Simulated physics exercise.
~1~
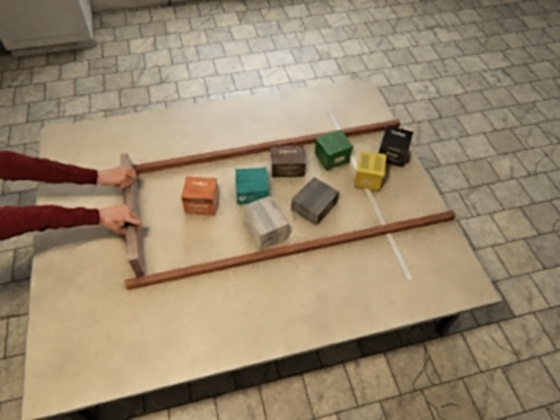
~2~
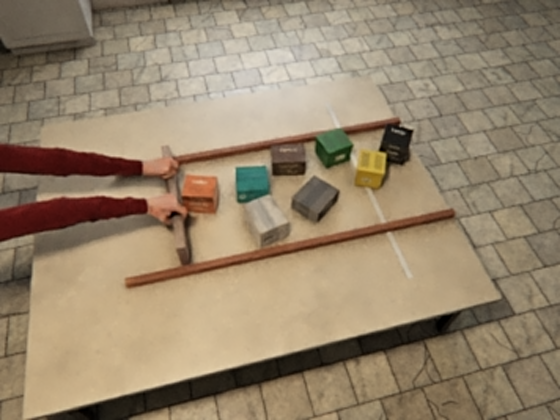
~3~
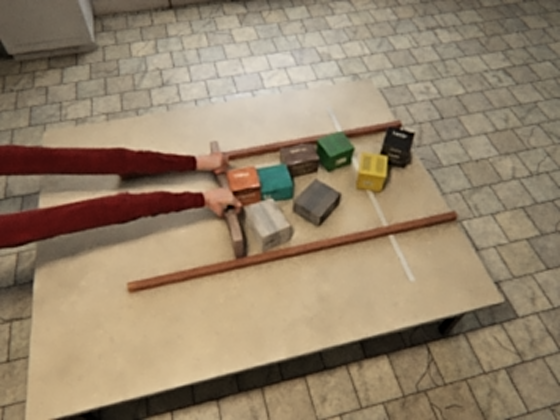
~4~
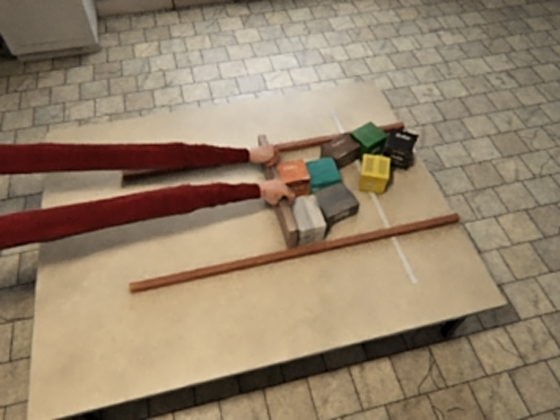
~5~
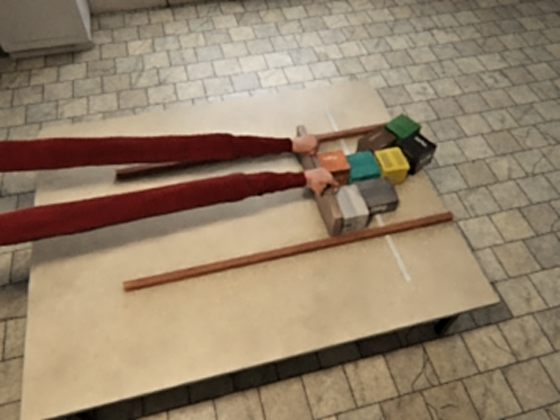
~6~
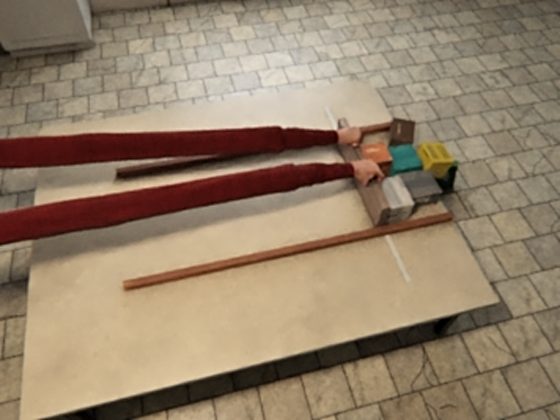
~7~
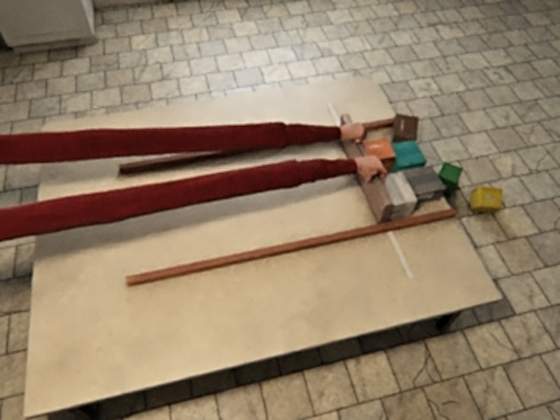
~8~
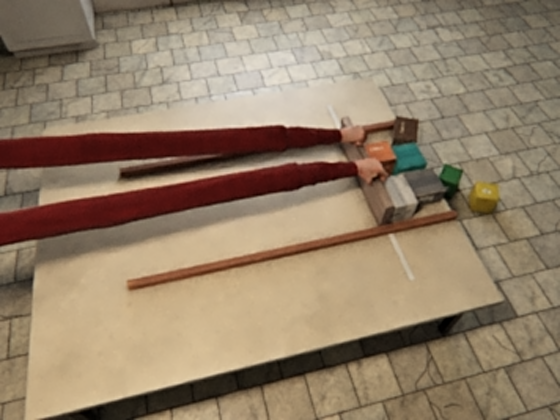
We see two red-sleeved arms push a wooden plank rightward between two rails on a table, gathering scattered colourful boxes into a cluster and driving them past a pale tape line, until the black, green and yellow boxes go over the far edge and the plank stops.
